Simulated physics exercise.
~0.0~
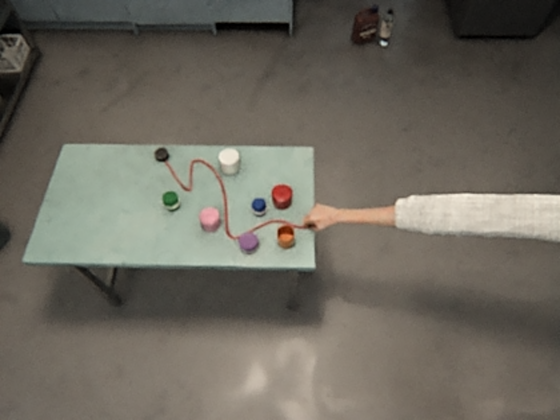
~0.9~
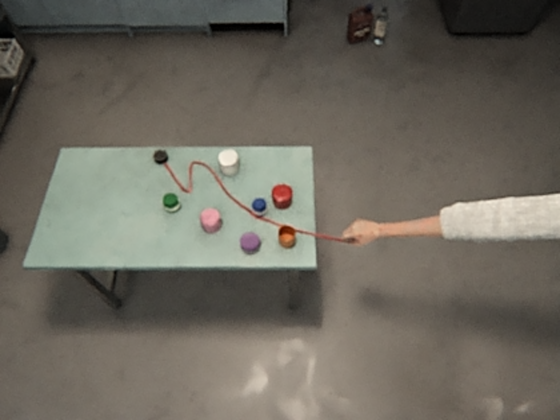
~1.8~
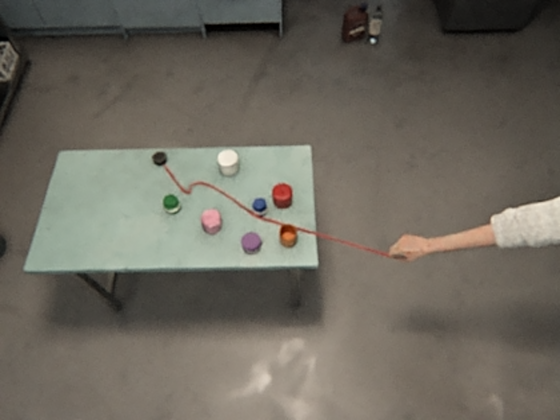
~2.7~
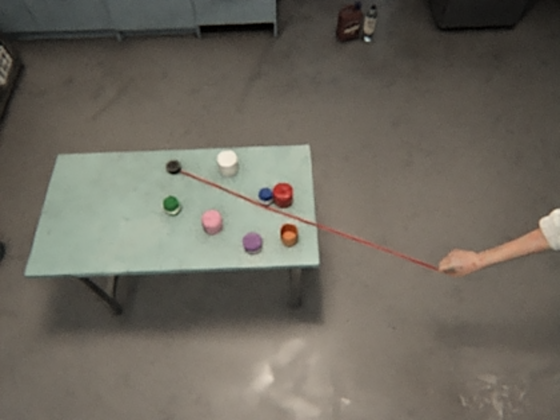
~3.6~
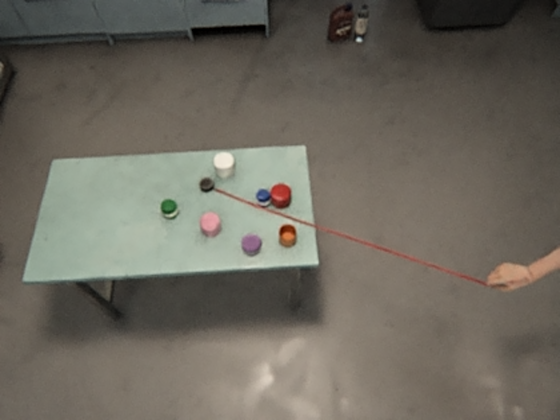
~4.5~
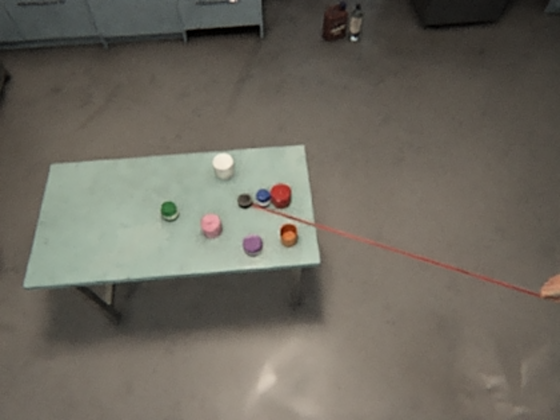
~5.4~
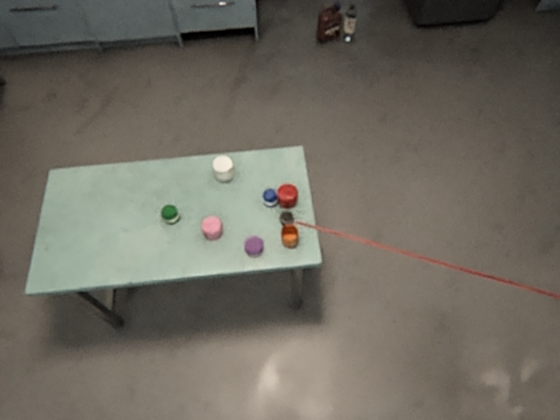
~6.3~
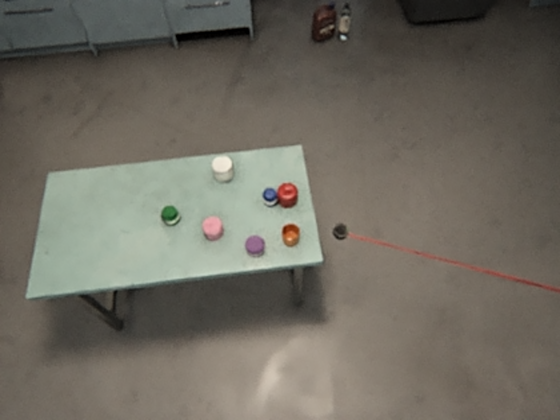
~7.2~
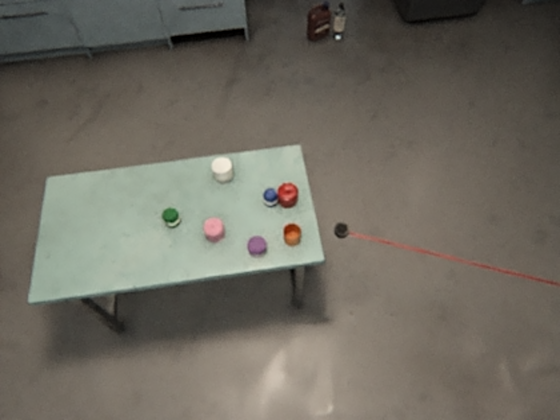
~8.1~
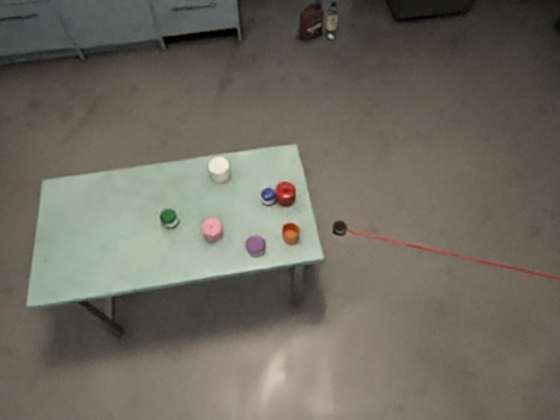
A hand pulling a red lead rightwards across a green table, dragging a small black round object past containers and off the edge.
